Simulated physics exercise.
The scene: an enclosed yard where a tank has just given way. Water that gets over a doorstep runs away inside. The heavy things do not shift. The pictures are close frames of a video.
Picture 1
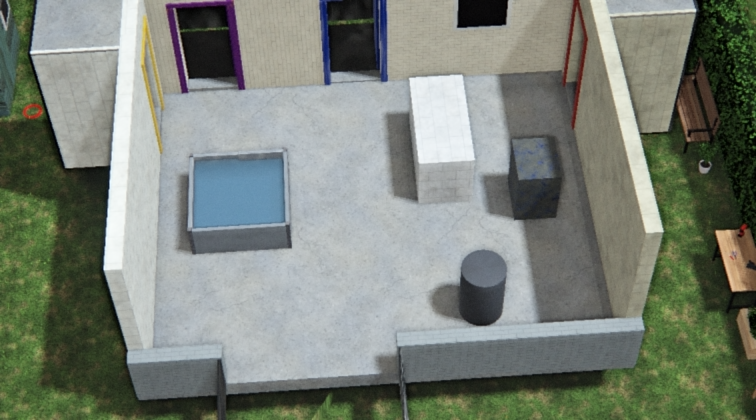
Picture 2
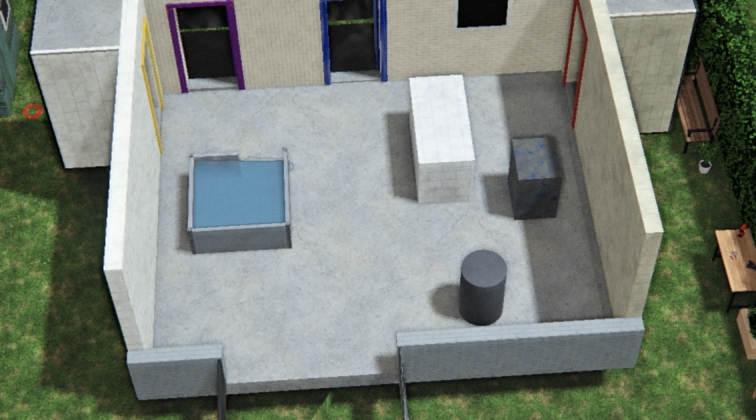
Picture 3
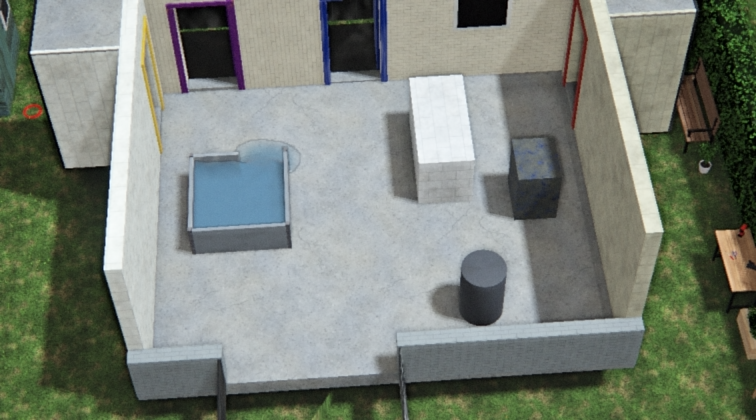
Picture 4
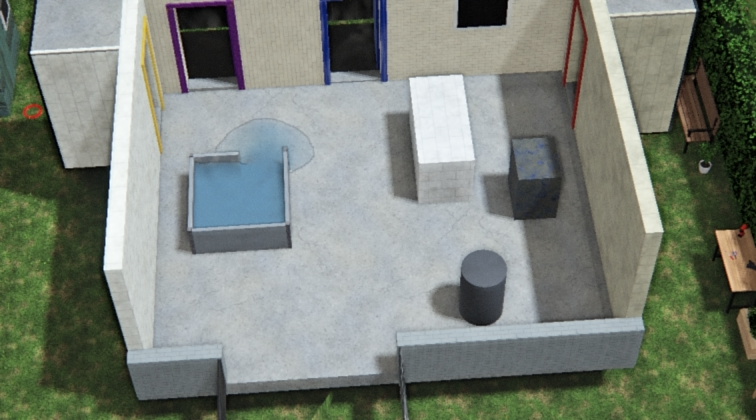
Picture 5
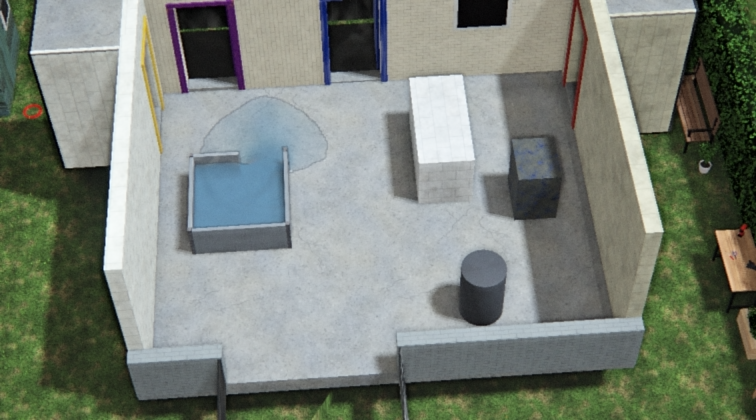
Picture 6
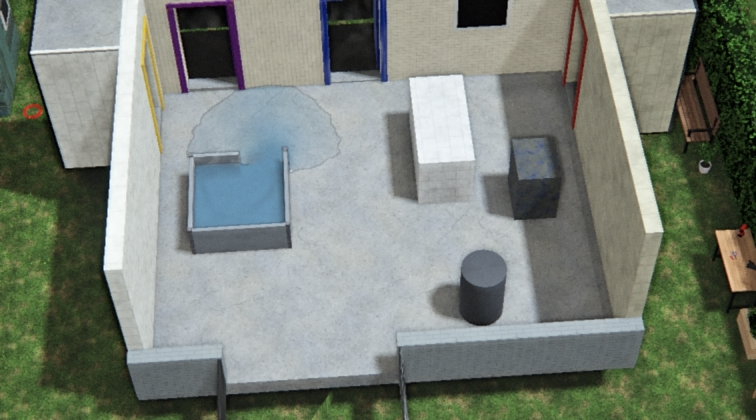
In a walled concrete yard, blue water pours through a gap in the tank's far side, spreading across the grey floor.
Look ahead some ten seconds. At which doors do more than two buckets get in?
One by one: The yellow door stays under that; the blue door takes more than that; the red door stays under that; the purple door takes more than that.
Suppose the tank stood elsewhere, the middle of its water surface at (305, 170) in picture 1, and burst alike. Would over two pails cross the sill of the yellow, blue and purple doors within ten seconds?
Yellow door lets less in; blue door is over; purple door lets less in.
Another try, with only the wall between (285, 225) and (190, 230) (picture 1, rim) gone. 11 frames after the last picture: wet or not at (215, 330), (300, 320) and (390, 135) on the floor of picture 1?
As listed: Wet, awash, free of water.
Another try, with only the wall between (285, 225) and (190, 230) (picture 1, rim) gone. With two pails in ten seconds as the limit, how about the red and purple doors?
Then: Red lets less in; purple is under.
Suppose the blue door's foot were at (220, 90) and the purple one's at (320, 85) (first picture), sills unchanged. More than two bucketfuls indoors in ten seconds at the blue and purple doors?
Then: Blue door is over, purple door floods.
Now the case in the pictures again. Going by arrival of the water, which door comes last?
It is the red-painted one.
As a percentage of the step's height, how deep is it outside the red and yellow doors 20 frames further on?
In turn 50 and 80 per cent.
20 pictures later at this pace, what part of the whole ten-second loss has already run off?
I make it 65 per cent.
A moment on, water covers 15 % of the floor; the yellow door wet at the sill, nothing in, the blue door wet at the sill, nothing in, the red door not reached, the purple door under two buckets in.
Next, water covers 20 % of the floor; the yellow door wet at the sill, nothing in, the blue door under two buckets in, the red door not reached, the purple door over two buckets in.
Then, water covers 30 % of the floor; the yellow door wet at the sill, nothing in, the blue door over two buckets in, the red door wet at the sill, nothing in, the purple door over two buckets in.
Later, water covers 45 % of the floor; the yellow door wet at the sill, nothing in, the blue door over two buckets in, the red door wet at the sill, nothing in, the purple door over two buckets in.
In the end, water covers 65 % of the floor; the yellow door wet at the sill, nothing in, the blue door over two buckets in, the red door wet at the sill, nothing in, the purple door over two buckets in.
